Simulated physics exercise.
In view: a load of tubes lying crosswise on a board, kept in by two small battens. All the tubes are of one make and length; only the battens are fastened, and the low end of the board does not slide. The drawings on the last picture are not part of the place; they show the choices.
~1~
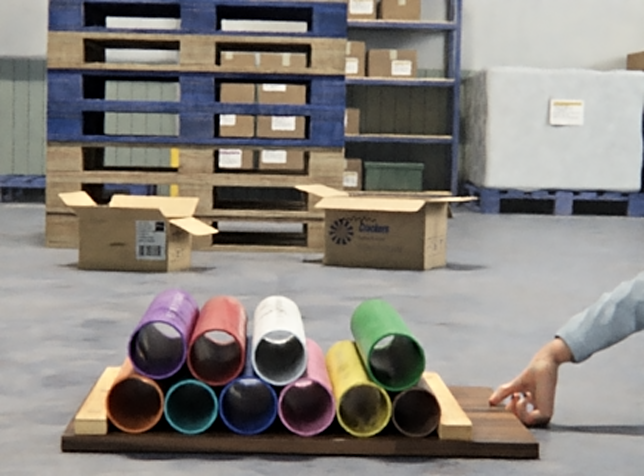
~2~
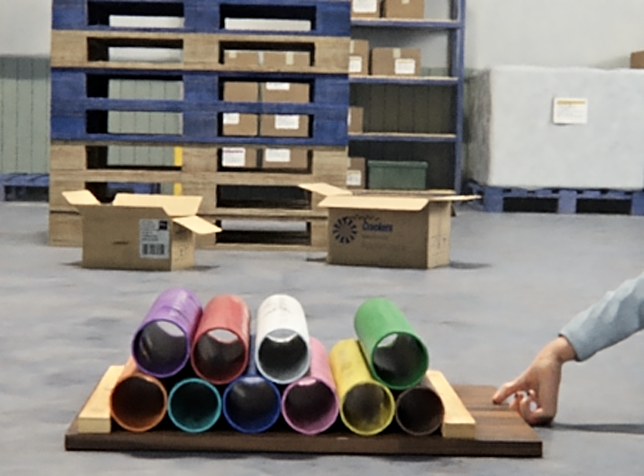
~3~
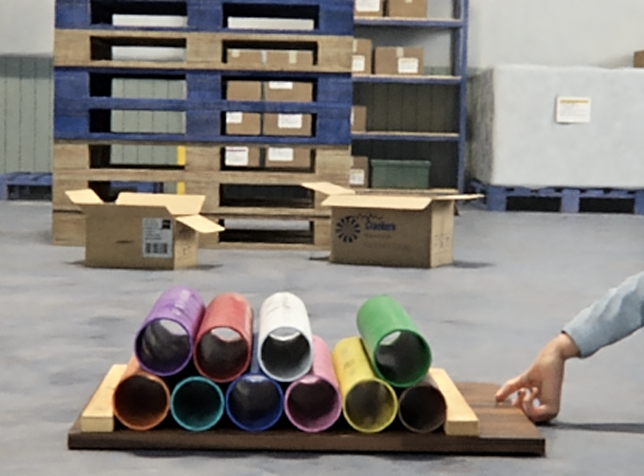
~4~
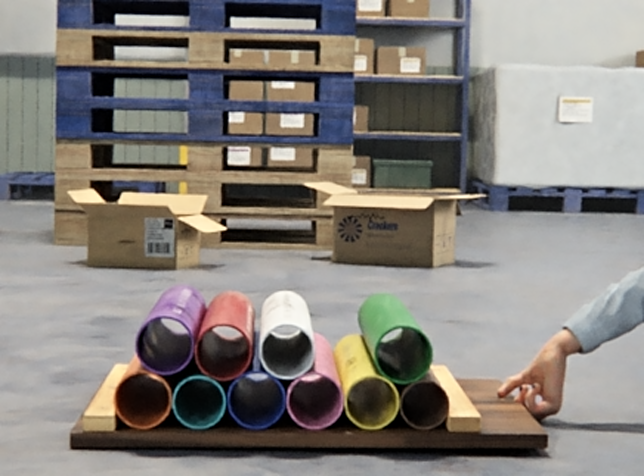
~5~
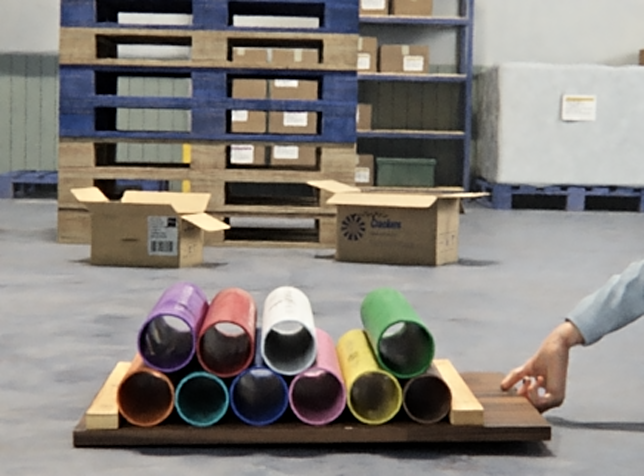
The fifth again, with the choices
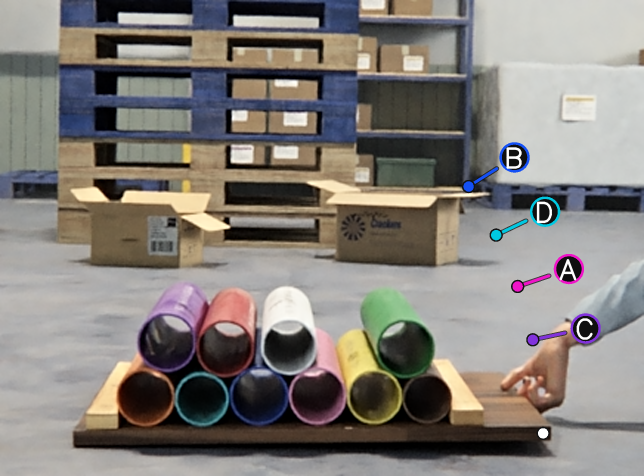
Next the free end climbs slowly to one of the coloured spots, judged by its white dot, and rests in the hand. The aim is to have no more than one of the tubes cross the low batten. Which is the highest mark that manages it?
Stop at A.
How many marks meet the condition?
The number is two.
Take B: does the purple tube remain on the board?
No.
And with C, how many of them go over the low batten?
At C the number is none.
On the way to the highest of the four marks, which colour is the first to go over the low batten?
It is the purple one.
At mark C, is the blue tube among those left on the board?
The blue tube: Yes.
On the copy, A at (518, 287); B at (469, 186); C at (533, 340); D at (496, 235); the white dot at (543, 434).
On A. First, board at 14°.
Then, board at 20°.
Finally, board at 20°, none over the low batten.
By contrast, B nine over the low batten; C none over the low batten; D two over the low batten (red, purple).
